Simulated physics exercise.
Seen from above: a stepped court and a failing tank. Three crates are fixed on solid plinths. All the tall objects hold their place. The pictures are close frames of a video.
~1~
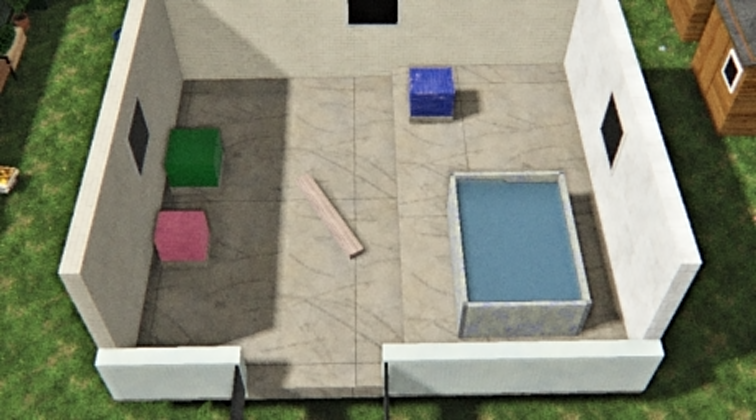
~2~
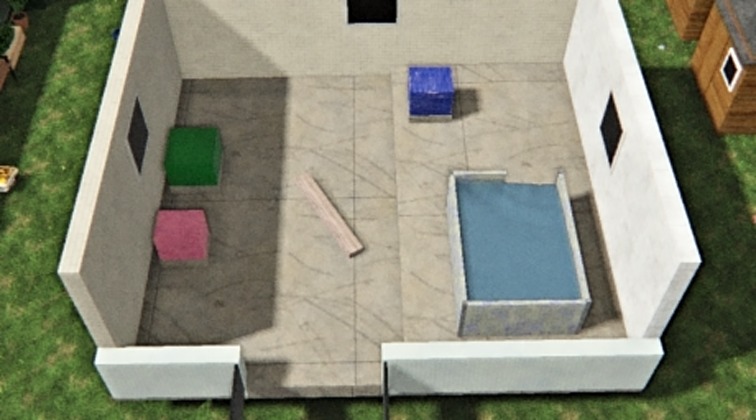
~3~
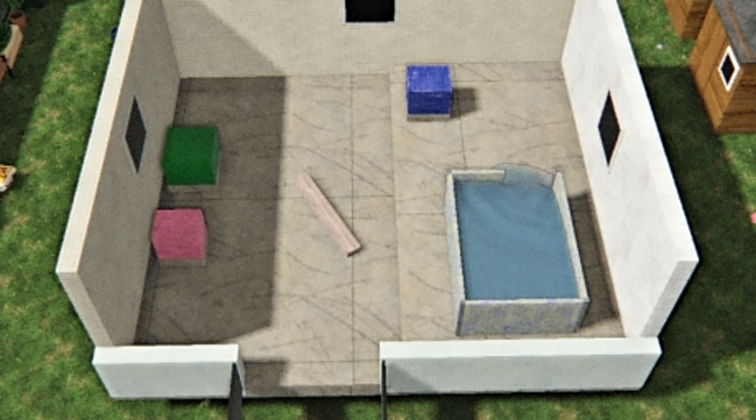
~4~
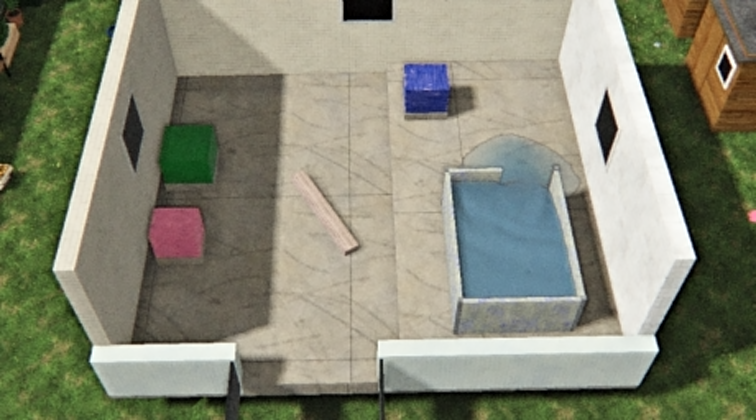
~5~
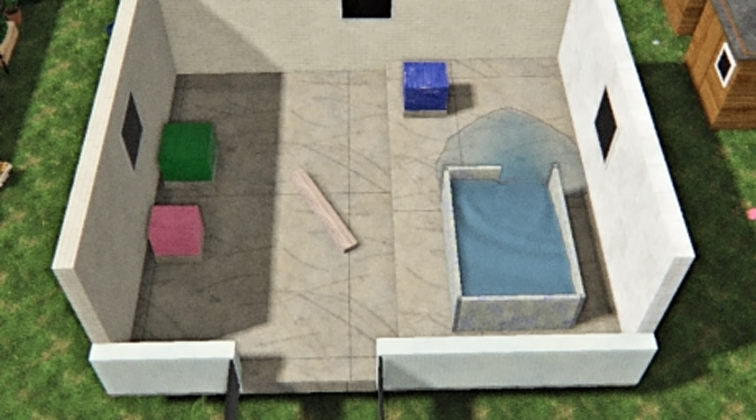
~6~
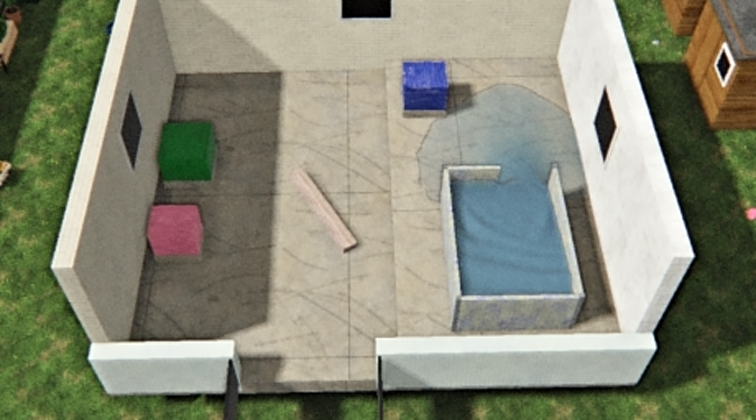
In the video, a tank of still blue water sits in a walled court with green, pink and blue blocks and a plank; its far side opens, and water pours out, spreading across the floor toward the back wall.
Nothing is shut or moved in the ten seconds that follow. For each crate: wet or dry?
The blue crate gets wet; the green crate gets wet; the pink crate stays dry.
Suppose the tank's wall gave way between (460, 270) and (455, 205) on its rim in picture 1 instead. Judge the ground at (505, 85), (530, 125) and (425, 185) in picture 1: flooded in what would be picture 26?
As listed: Clear, free of water, dry.
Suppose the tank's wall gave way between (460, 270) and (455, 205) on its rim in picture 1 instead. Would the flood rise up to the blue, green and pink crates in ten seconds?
In short: The blue crate is safe; the green crate is wetted; the pink crate is topped.
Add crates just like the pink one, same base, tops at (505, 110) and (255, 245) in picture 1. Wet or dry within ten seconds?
In that order: Ends up wet, is safe.
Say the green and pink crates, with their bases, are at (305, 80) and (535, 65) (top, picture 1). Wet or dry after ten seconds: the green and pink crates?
One by one: The green crate is soaked, the pink crate ends up wet.
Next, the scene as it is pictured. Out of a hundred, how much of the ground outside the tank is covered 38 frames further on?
About 65 per cent.
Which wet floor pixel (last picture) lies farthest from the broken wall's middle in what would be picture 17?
Close to (333, 74).
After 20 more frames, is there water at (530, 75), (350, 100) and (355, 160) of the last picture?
As listed: Covered, under water, wet.
A moment on, water covers 20 % of the floor; the blue crate water round its plinth, the green crate not reached, the pink crate not reached.
Next, water covers 30 % of the floor; the blue crate water round its plinth, the green crate not reached, the pink crate not reached.
Then, water covers 45 % of the floor; the blue crate water round its plinth, the green crate water round its plinth, the pink crate not reached.
Later, water covers 65 % of the floor; the blue crate water round its plinth, the green crate water round its plinth, the pink crate water round its plinth.
In the end, water covers 95 % of the floor; the blue crate was topped, the green crate was topped, the pink crate stayed above the water.
